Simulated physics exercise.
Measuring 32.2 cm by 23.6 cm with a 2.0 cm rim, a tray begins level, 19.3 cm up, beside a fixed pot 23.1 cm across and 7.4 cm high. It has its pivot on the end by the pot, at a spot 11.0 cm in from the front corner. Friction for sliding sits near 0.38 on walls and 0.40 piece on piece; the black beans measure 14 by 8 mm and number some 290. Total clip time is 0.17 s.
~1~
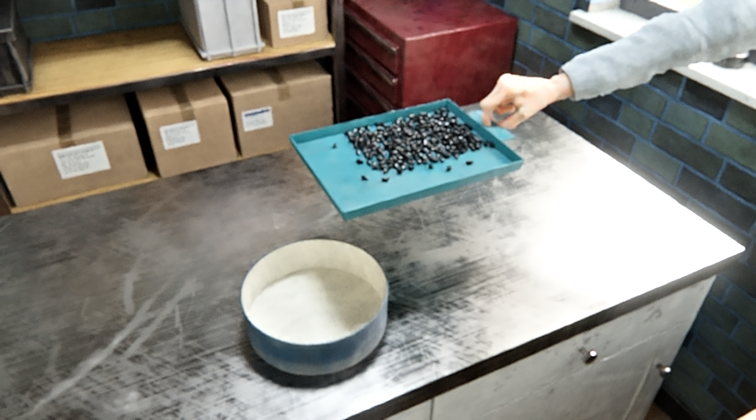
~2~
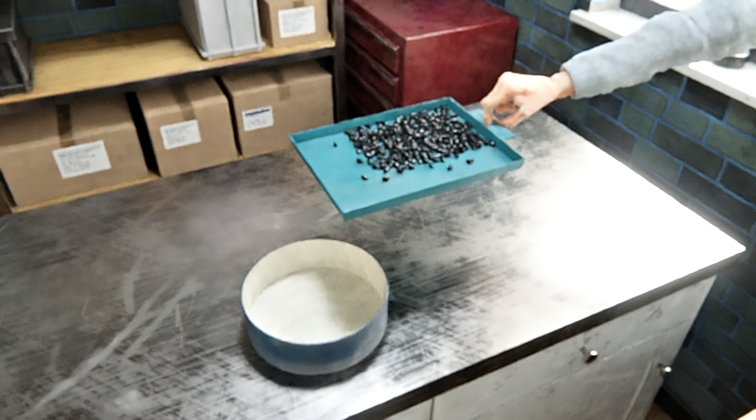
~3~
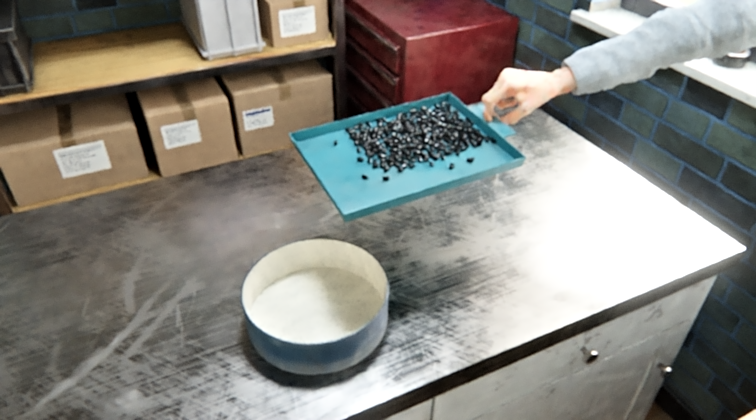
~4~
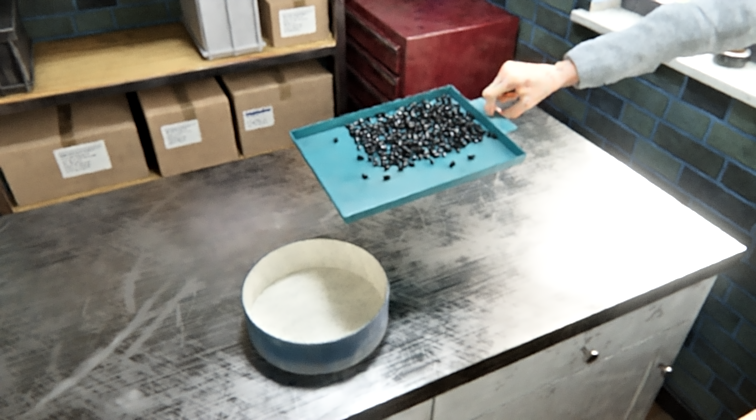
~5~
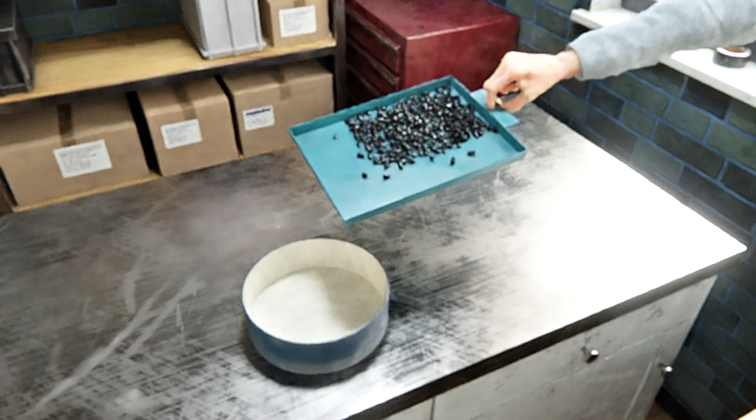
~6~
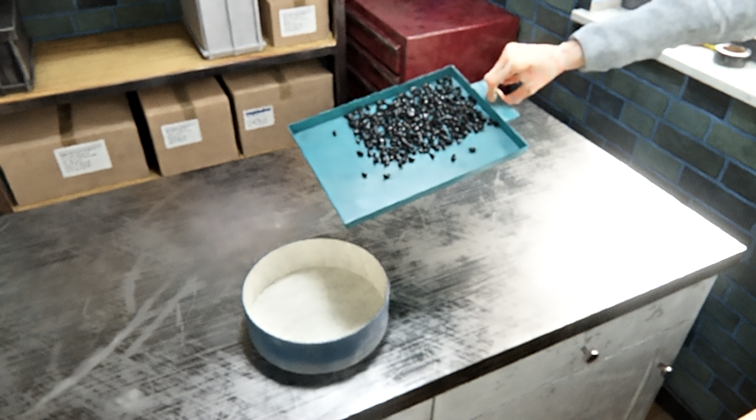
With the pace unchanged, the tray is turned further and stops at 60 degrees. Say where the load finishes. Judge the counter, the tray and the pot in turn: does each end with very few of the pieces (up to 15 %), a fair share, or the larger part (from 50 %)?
Counter: Very few. Tray: A fair share. Pot: The larger part.
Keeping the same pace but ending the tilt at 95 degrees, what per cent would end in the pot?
Share in the pot: Around 95 %.
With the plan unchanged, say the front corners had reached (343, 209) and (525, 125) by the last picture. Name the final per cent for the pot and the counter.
Final per cent - pot 15, counter 55.
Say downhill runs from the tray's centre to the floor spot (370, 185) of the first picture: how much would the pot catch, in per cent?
Roughly 75 percent of them.
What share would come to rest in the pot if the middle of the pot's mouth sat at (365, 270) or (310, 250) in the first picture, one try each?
Close to 75 in a hundred, then close to 45 in a hundred.
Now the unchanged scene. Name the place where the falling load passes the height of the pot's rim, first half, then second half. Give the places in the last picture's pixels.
Early: About (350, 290); late: About (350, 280).
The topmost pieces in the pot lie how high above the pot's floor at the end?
It gets to about 2.0 cm.
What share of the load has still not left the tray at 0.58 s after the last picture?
It comes to near 50 per cent.
Then, 0.20 s after the last picture, tilt 38 degrees; the tray holds 100 %, the pot 0 %.
Then, 0.33 s after the last picture, tilt 54 degrees; the tray holds 100 %, the pot 0 %.
Then, 0.58 s after the last picture, tilt 60 degrees; the tray holds 50 %, the pot 20 %.
In the end, counter 5 %, tray 25 %, pot 75 %.
